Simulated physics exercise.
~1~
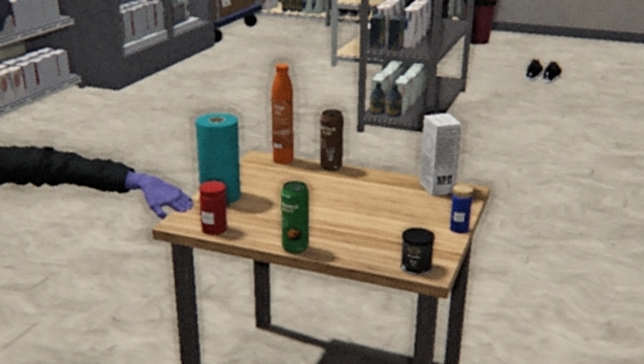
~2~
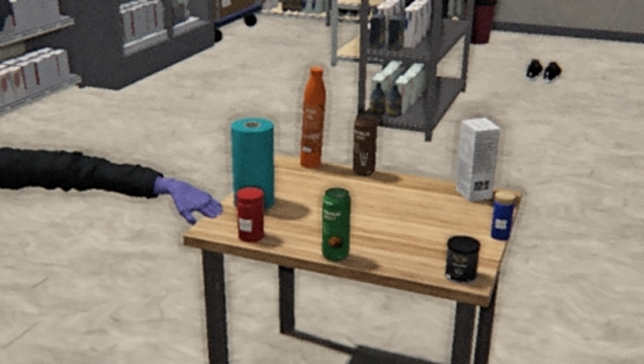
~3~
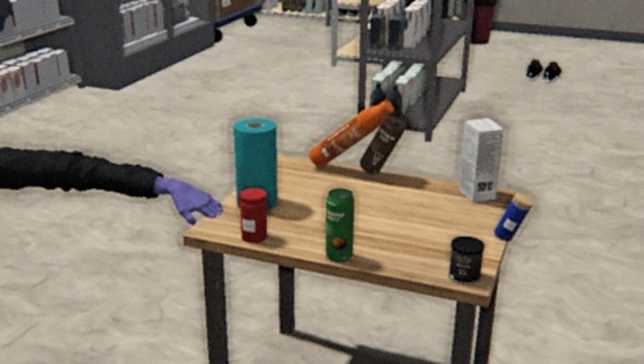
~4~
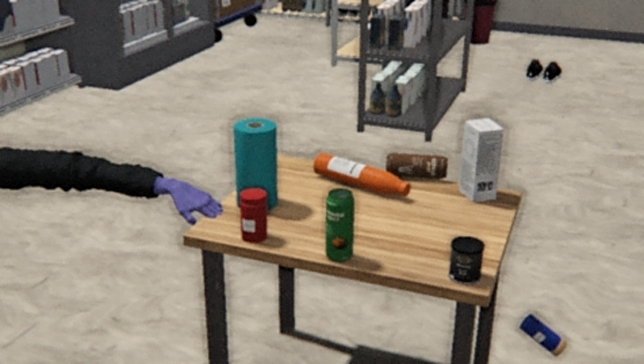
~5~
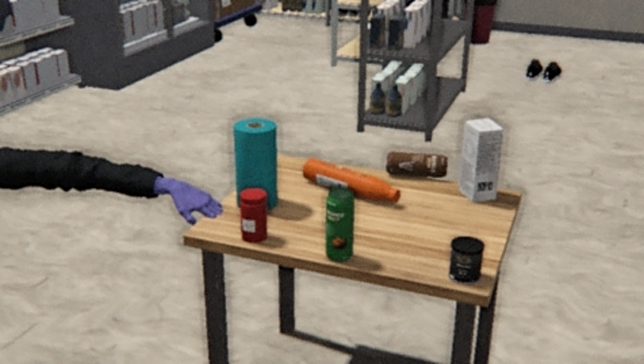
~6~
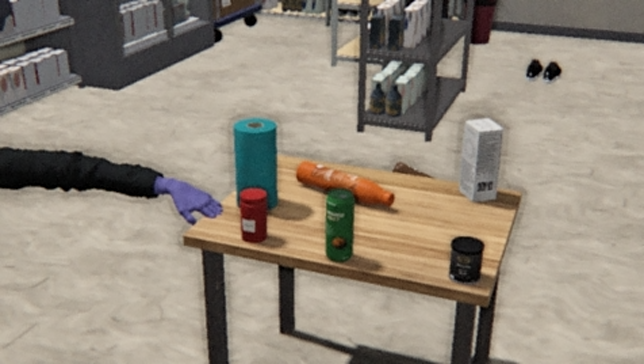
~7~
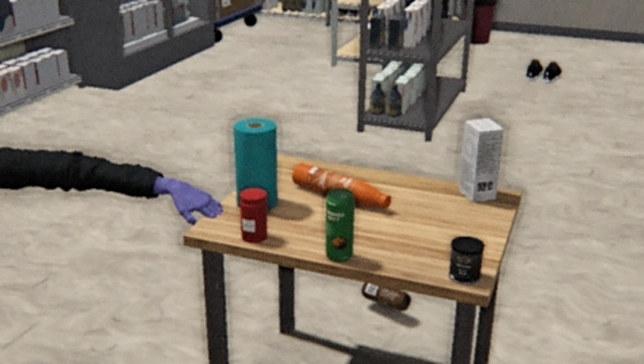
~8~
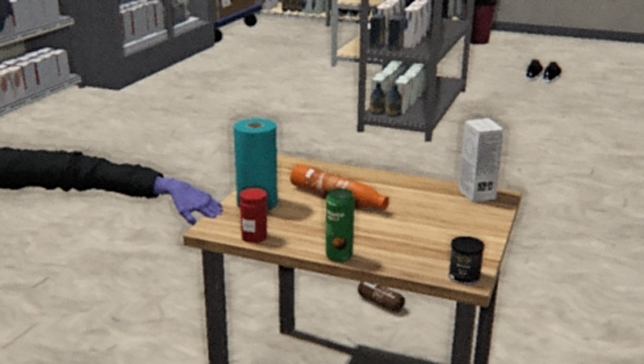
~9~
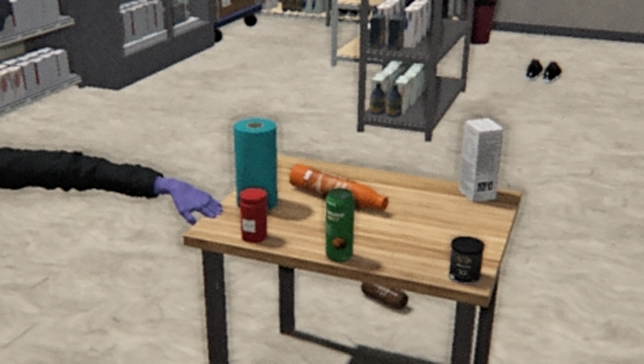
A gloved hand shoves the table right, toppling three items, two of which fall off.
